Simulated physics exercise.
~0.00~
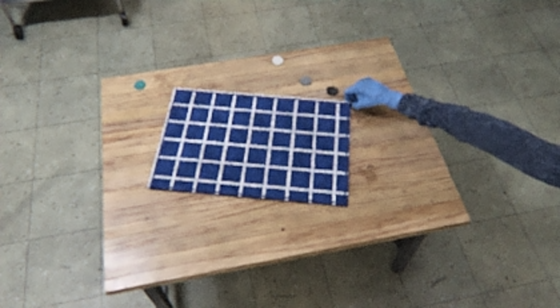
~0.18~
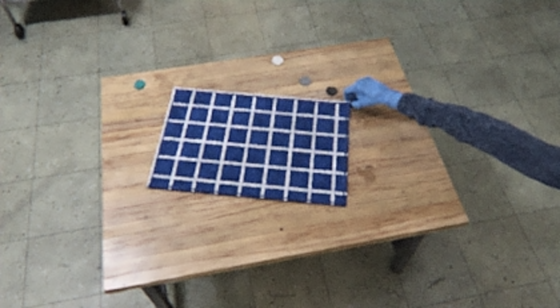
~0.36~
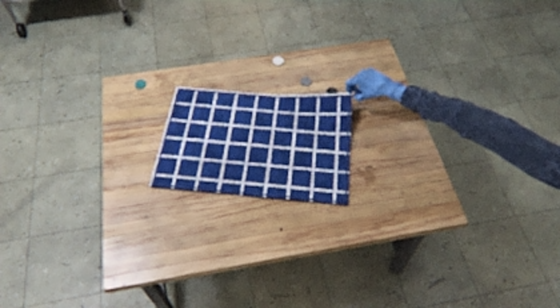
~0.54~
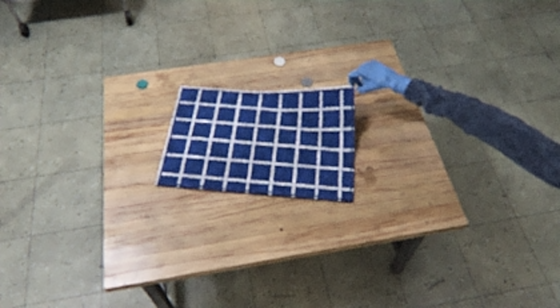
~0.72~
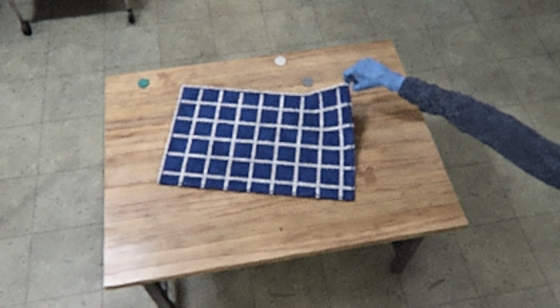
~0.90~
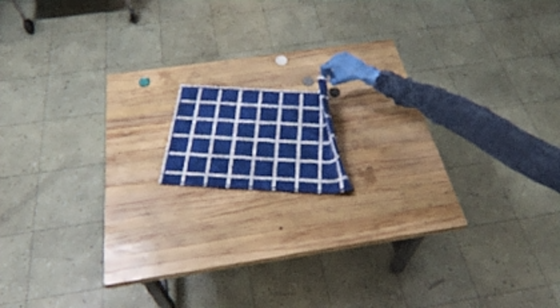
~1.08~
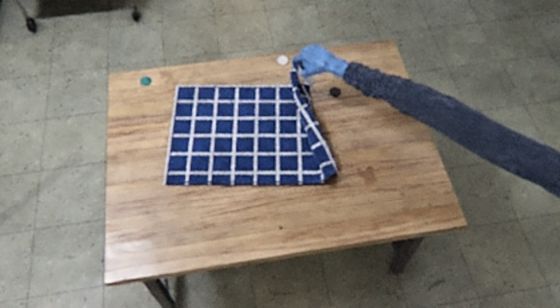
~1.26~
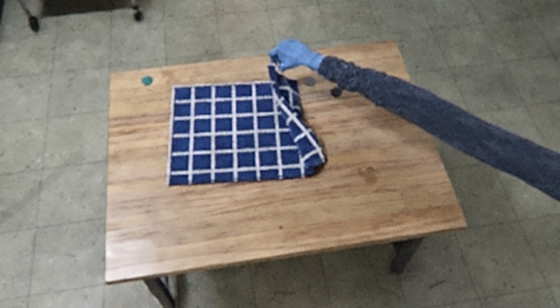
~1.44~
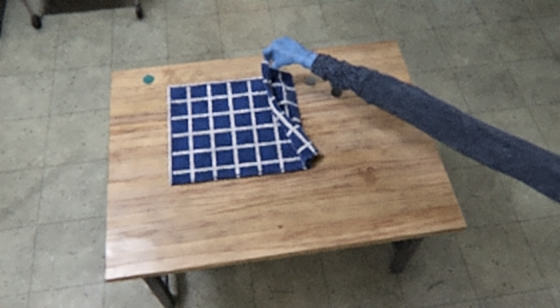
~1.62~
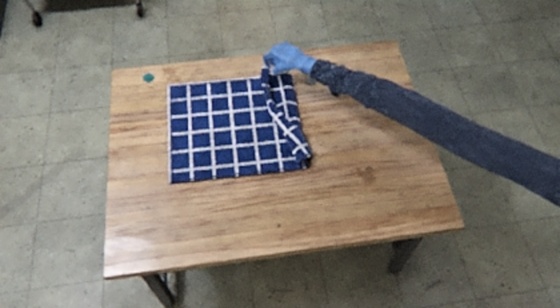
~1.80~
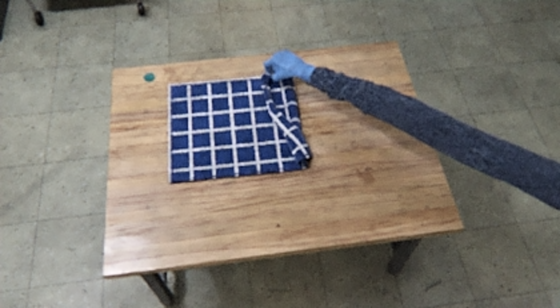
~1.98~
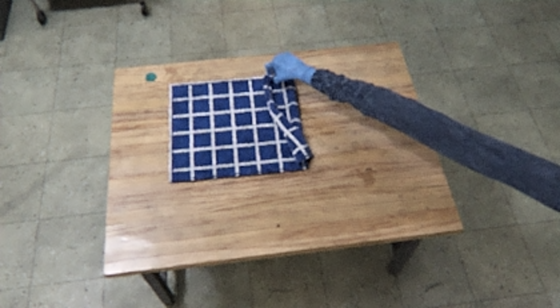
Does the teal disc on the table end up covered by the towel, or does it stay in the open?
The teal disc stays in the open, lying on the table beyond the towel's upper left corner.
